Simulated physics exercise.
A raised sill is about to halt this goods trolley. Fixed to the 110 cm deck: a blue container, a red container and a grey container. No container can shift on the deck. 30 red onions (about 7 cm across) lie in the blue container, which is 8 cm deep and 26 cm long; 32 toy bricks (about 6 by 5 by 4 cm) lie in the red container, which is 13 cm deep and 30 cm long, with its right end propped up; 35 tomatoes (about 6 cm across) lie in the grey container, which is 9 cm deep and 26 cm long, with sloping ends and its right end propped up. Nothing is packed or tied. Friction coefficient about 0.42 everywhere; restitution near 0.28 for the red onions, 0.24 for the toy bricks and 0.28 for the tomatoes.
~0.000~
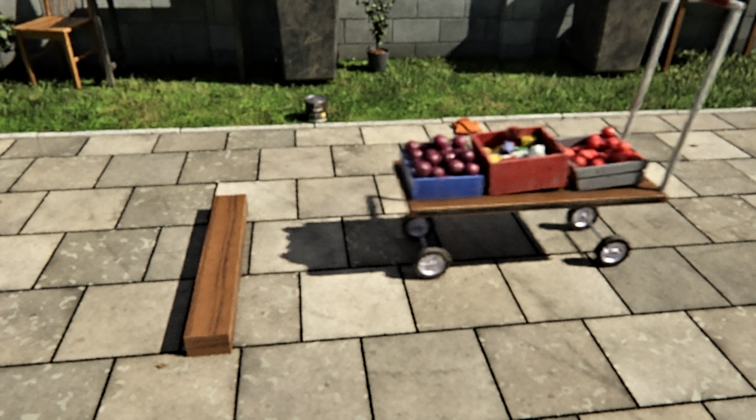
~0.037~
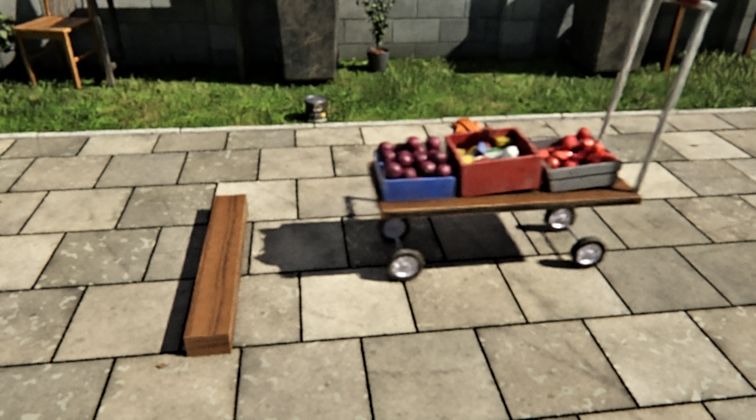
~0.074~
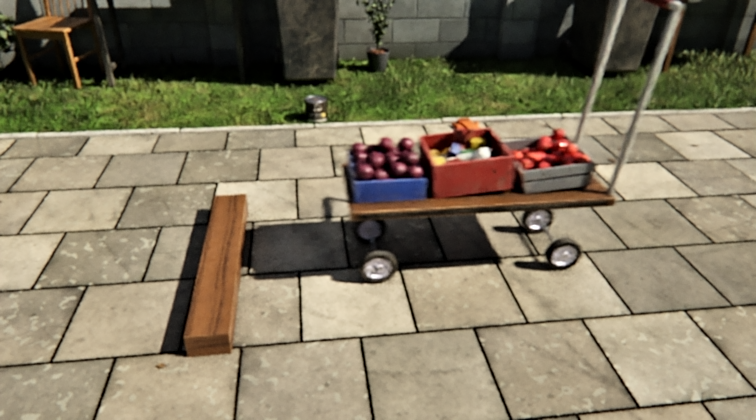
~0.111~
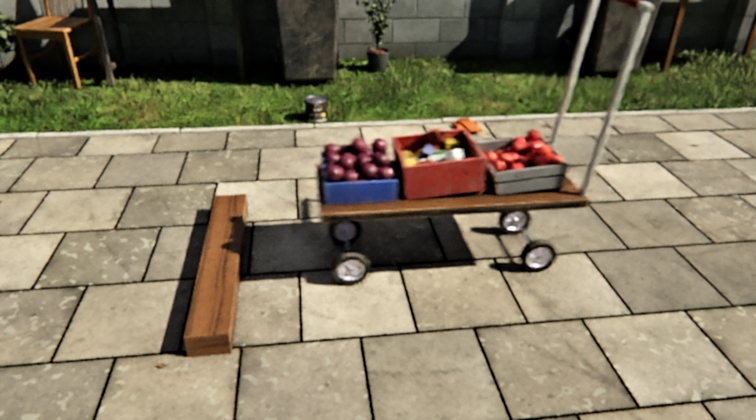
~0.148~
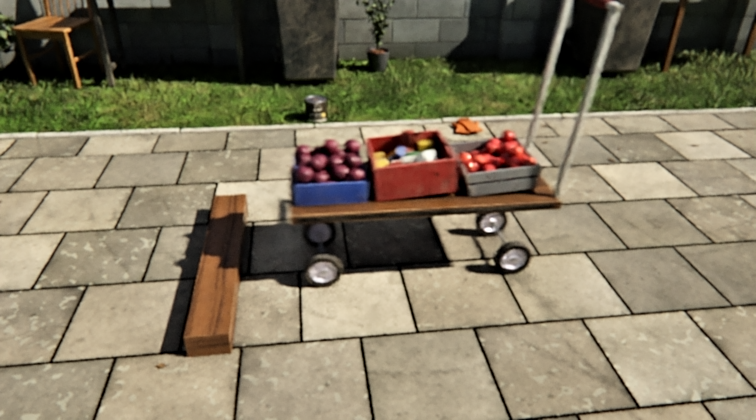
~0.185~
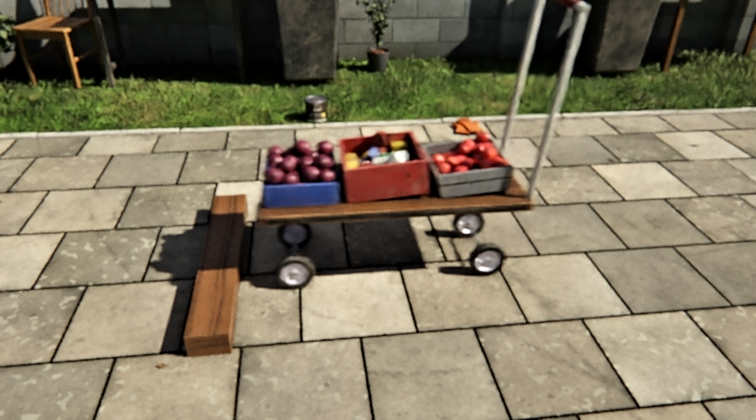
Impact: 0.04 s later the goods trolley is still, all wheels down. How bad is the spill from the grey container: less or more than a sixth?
It sheds more than a sixth of them.
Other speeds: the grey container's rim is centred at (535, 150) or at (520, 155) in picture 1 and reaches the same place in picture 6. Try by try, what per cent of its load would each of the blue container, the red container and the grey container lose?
Blue container 20 then 10, red container 0 then 0, grey container 10 then 0 per cent.
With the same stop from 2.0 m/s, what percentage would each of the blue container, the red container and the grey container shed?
Then blue container 20, red container 0, grey container 10 per cent.
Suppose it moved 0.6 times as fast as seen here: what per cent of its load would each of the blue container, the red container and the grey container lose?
Then blue container 20, red container 0, grey container 10 per cent.
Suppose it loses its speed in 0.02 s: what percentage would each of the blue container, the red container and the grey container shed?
Then blue container 50, red container 10, grey container 30 per cent.
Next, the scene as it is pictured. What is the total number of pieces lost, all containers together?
About 30.
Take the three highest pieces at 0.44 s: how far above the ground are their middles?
About 66 cm.
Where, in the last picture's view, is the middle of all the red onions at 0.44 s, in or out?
Near (235, 174).
After 0.22 s, impact.
After 0.32 s, blue container 23 in, 7 out, red container 32 in, 0 out and grey container 33 in, 2 out.
After 0.44 s, blue container 16 in, 14 out, red container 30 in, 2 out and grey container 28 in, 7 out.
After 0.67 s, blue container 15 in, 15 out, red container 29 in, 3 out and grey container 25 in, 10 out.
Final count (at 1.17 s), blue container 15 in, 15 out, red container 29 in, 3 out and grey container 25 in, 10 out. Asked share, 10 of 35, 29 per cent.
